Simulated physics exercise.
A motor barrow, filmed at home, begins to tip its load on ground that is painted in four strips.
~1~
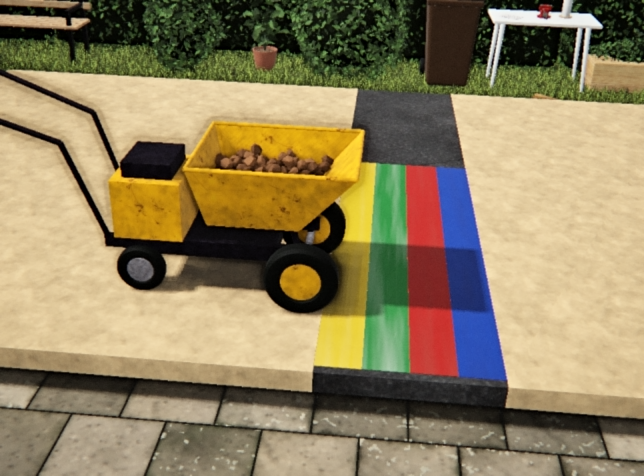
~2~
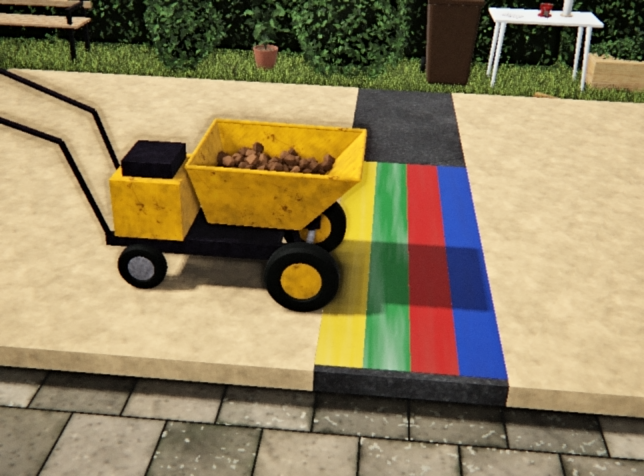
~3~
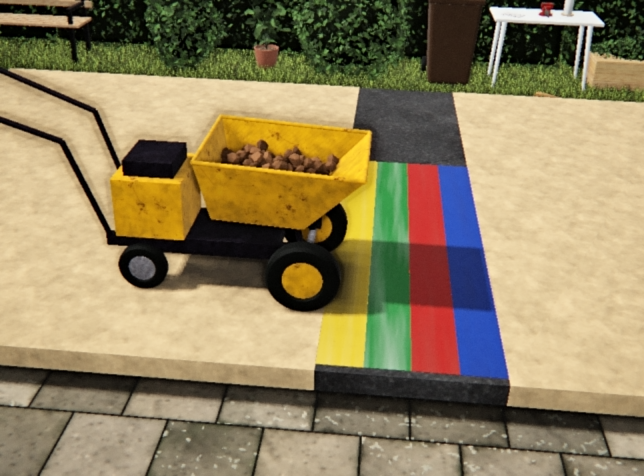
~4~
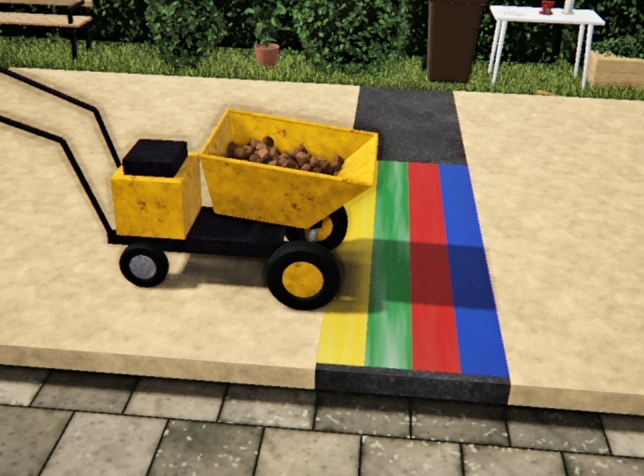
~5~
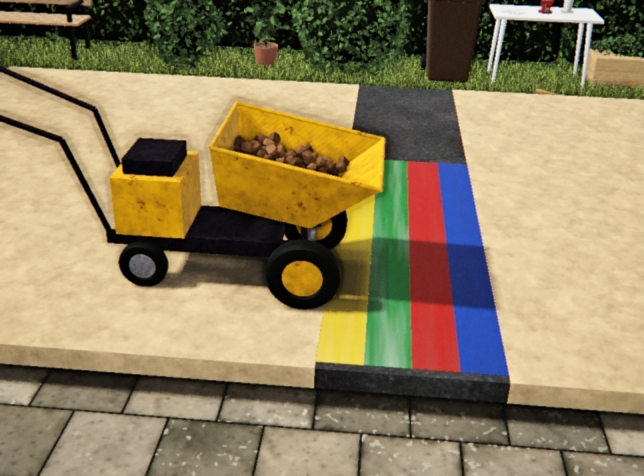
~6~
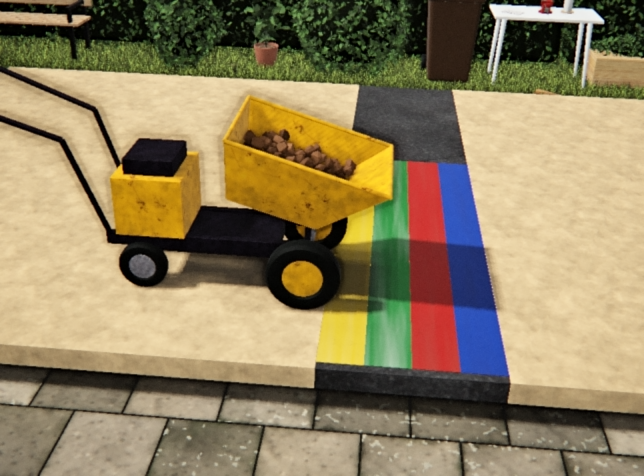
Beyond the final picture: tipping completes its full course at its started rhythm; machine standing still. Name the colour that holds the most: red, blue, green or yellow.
That would be blue.
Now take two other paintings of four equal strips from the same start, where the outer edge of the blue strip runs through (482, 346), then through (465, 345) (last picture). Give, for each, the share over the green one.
About 0 per cent first, then about 0 per cent.
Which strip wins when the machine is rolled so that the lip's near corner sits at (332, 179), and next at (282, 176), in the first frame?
Result, place 1: The red one; place 2: The green strip.
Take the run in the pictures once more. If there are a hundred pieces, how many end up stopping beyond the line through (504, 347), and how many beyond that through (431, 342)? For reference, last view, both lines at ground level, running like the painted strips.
I'd say some 20 in a hundred, and after that 80 in a hundred.
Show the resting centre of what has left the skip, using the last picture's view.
Near (473, 281).
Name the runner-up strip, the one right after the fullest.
The red one.
Shortly afterwards, skip tipped steeply; the whole lot in the skip.
Next, skip tipped right over; the bulk in the skip; a little over the red strip; a little over the blue strip.
Some moments later, skip tipped right over; near a quarter in the skip; near a quarter over the red strip; near a third over the blue strip; near a quarter off the paint.
In the end, skip tipped right over; a little in the skip; none at all over the yellow strip; none at all over the green strip; near a quarter over the red strip; near a third over the blue strip; near a quarter off the paint.
